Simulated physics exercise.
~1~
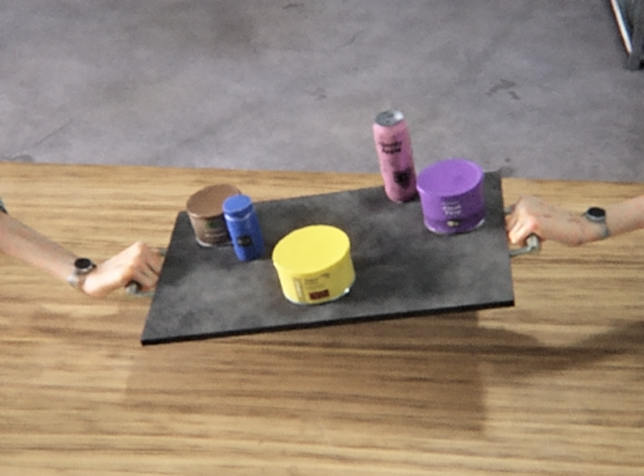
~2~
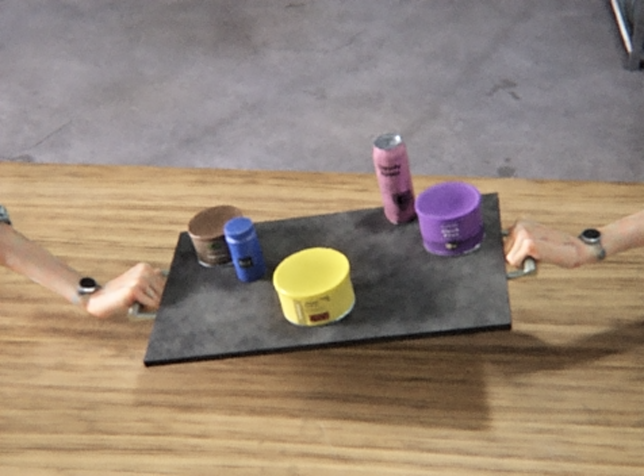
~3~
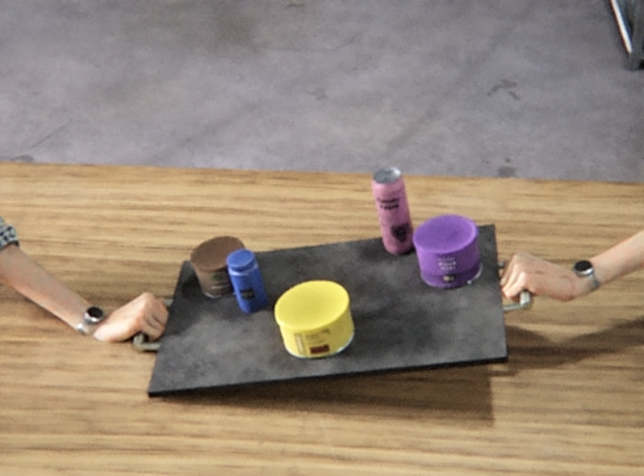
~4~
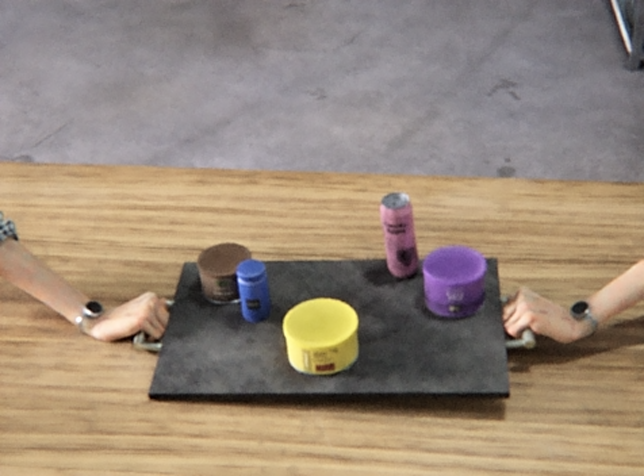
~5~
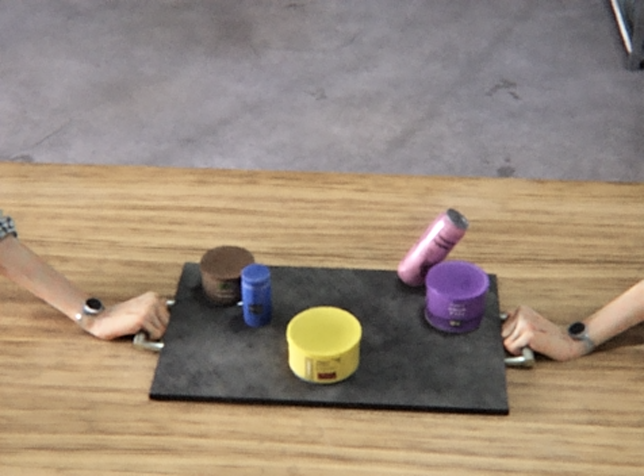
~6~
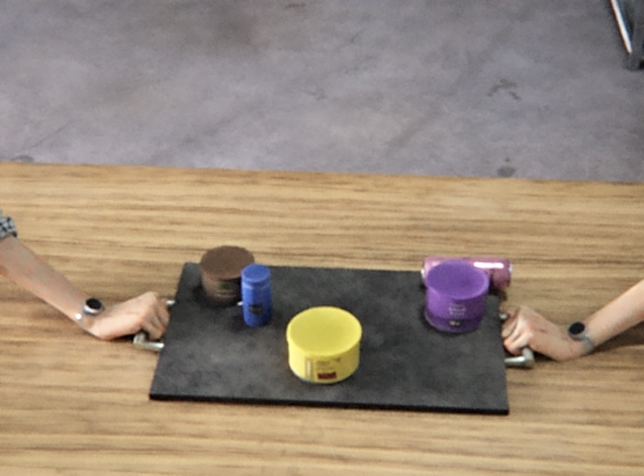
Two hands grip the ends of a dark, rimless tray above a wooden table, seen from above with grey floor beyond. On the tray stand a brown tub and a blue shaker at the left, a yellow tub near the front, and a tall pink can beside a purple tub at the right. The hands lower the tilted tray, its right side higher, until the left side rests. The right side then drops flat onto the table, and the pink can tips to the right. It ends lying on its side behind the purple tub, while the others remain upright.
